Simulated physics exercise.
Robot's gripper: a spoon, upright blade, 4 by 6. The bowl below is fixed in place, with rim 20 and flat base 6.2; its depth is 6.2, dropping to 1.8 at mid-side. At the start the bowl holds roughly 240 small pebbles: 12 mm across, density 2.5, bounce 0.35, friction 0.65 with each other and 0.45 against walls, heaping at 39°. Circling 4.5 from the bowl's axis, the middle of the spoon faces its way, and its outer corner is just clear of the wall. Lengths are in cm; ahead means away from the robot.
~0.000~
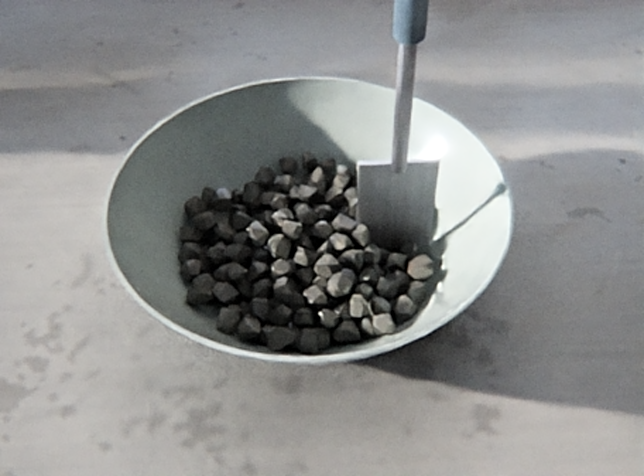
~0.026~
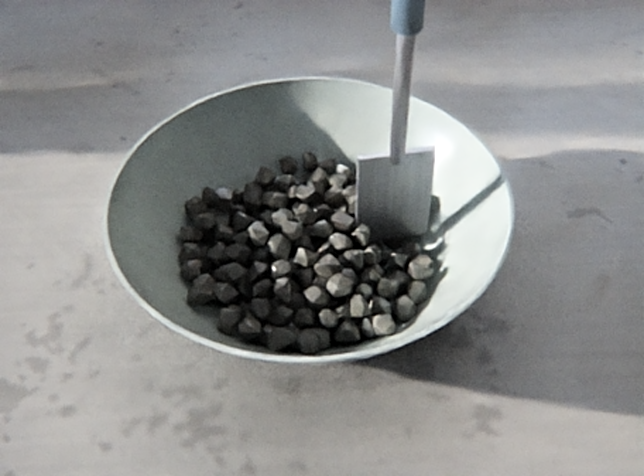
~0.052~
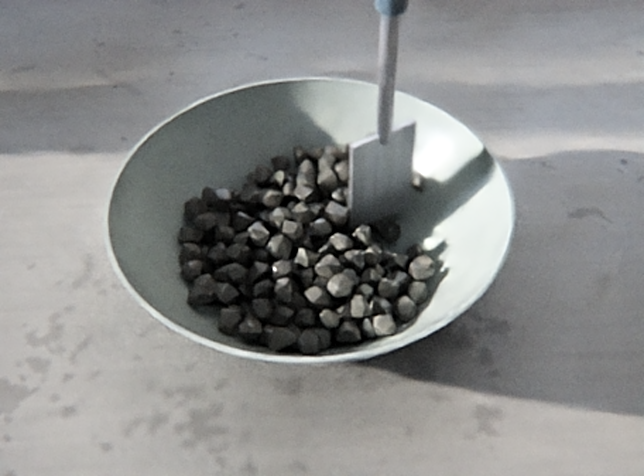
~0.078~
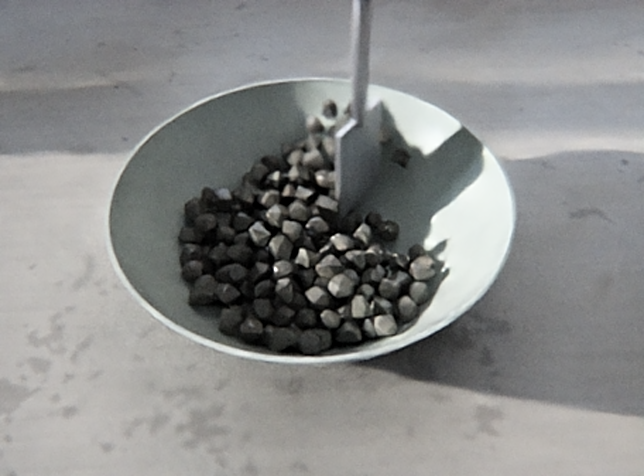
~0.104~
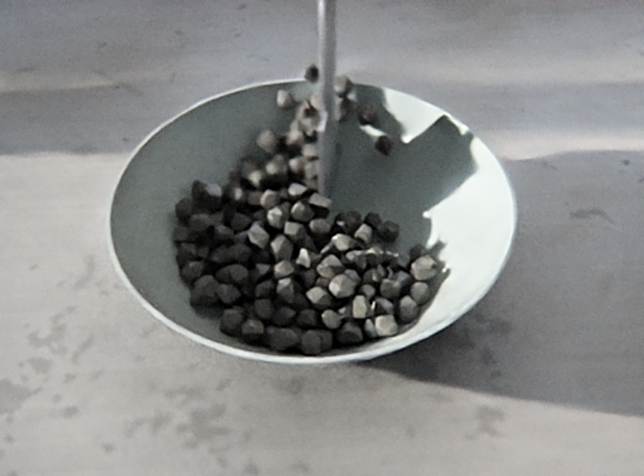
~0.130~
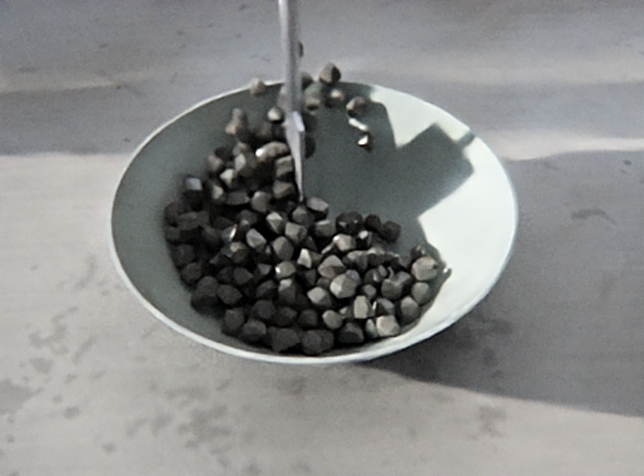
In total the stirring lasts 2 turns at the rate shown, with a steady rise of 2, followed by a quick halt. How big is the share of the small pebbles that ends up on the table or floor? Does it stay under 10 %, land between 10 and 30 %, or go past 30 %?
It lands between 10 and 30 %.
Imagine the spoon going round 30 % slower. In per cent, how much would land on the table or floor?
In that case it comes to around 5 percent.
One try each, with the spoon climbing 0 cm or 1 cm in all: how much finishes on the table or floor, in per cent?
Some 25 and some 20 per cent.
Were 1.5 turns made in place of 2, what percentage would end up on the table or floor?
15 %.
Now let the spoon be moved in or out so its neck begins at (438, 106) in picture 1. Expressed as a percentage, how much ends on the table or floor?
It comes to around 0 percent.
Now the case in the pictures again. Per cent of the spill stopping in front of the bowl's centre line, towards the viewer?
60 %, approximately.
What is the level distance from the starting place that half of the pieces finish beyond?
I'd estimate close to 7 cm.
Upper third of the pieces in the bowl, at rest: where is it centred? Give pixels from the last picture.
Near (299, 235).
After 0.40 s, 340° round, highest piece 8 above the table; 215 in the bowl, 18 on the table or floor, 7 in flight or on the tool.
After 0.67 s, 221° round, highest piece 8 above the table; 206 in the bowl, 32 on the table or floor, 2 in flight or on the tool.
After 1.00 s, 0° round, highest piece 5 above the table; 206 in the bowl, 34 on the table or floor.
After 1.70 s, 0° round, highest piece 5 above the table; 206 in the bowl, 34 on the table or floor.
In the end, 206 in the bowl, 34 on the table or floor. That is 14 % on the table or floor.
